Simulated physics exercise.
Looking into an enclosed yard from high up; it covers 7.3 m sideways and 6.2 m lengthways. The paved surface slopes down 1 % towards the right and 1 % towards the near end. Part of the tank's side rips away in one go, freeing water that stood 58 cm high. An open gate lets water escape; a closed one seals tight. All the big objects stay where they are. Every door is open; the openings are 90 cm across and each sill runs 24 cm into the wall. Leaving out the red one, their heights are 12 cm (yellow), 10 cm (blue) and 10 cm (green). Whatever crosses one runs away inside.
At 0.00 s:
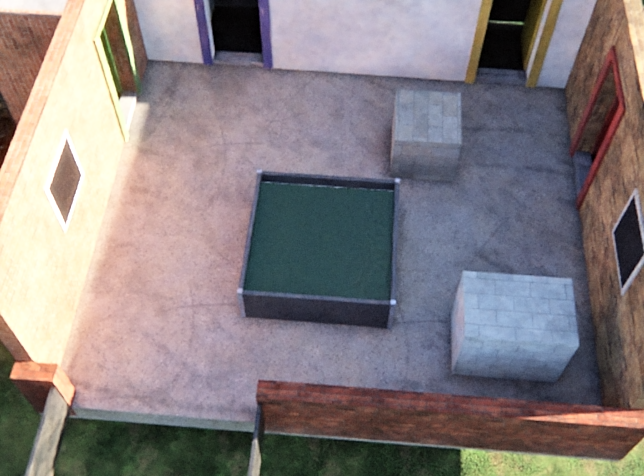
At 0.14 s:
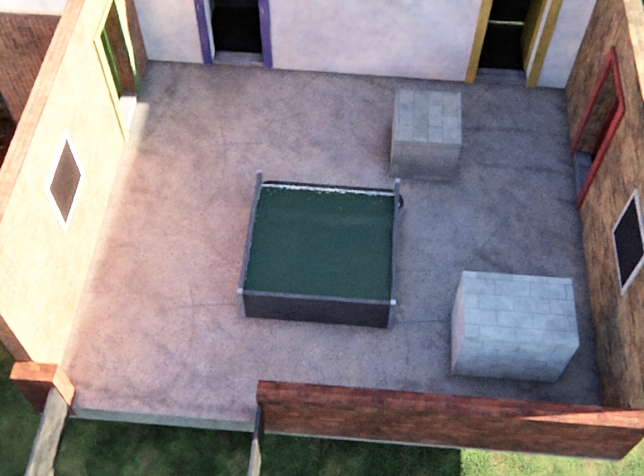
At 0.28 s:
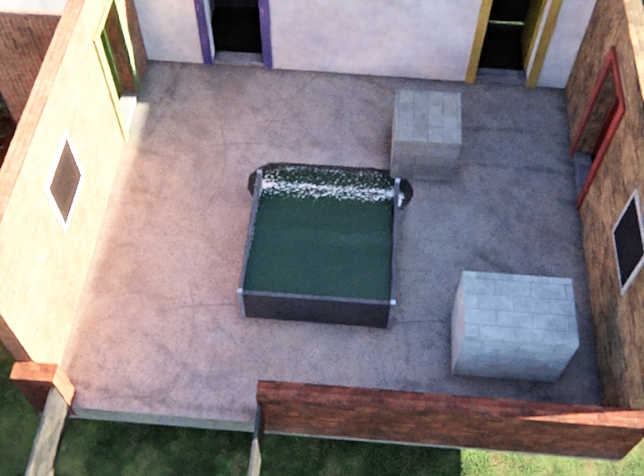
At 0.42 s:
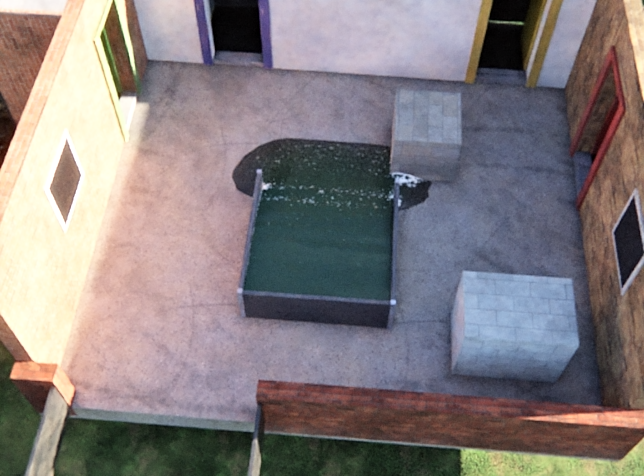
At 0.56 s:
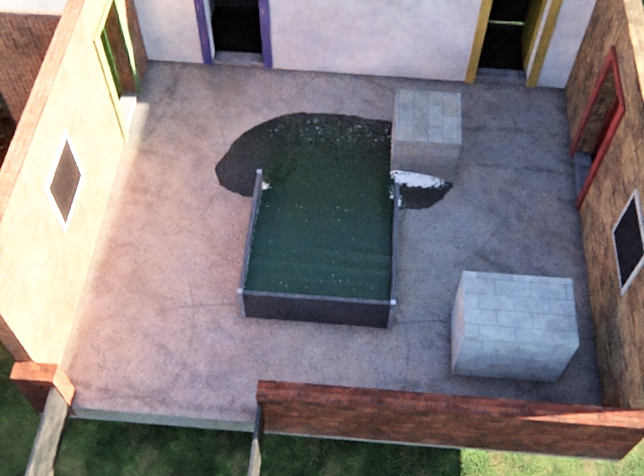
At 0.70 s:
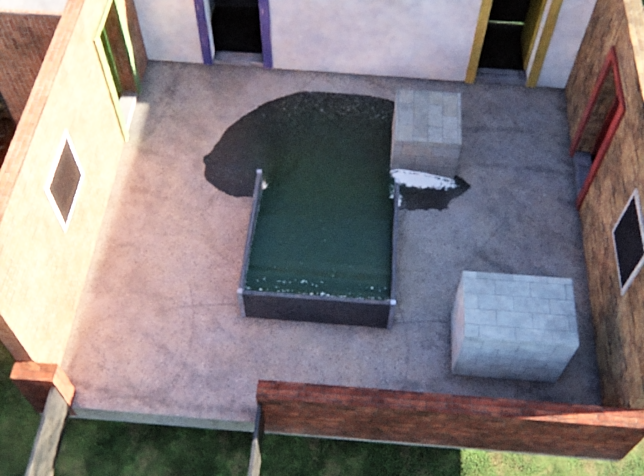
A walled yard holds a tank whose far side opens, and dark water spreads across the paving.
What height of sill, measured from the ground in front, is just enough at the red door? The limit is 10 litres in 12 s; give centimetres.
Some 9.5 cm above the ground.
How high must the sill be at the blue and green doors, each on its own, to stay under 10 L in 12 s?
About 15 cm at blue and 14.5 cm at green.
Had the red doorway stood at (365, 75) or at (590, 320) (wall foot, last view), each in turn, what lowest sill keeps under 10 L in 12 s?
Roughly 31 and 8.5 cm.
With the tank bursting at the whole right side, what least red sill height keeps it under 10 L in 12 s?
Some 18 cm.
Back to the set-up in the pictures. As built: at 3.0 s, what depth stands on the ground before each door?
Depths in cm: Red 5, yellow 6, blue 16, green 9.
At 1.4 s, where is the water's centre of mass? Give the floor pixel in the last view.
Near (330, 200).
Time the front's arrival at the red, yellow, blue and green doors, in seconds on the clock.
Red 2.0 s, yellow 1.8 s, blue 1.2 s, green 2.6 s.
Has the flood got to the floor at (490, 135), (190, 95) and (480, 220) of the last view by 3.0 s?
In turn: Flooded, flooded, under water.
After 1.4 s water covers 25 % of the floor, deepest (36 cm) near (363, 77); it has not reached the red door.
After 3.0 s water covers 45 % of the floor, deepest (28 cm) near (146, 69); 5 cm at the red door, 0 litres in over its 17 cm sill.
After 12.0 s water covers 95 % of the floor, deepest (11 cm) near (586, 432); 7 cm at the red door, 0 litres in over its 17 cm sill.
At the red door as built, the water arrived by 2.1 s and peaked near 15 cm at 3.6 s.
With a sill of 8 cm, 19 litres would have come in within the 12 s; with 10.5 cm, 6 litres. So under 10 litres takes about 9.5 cm.
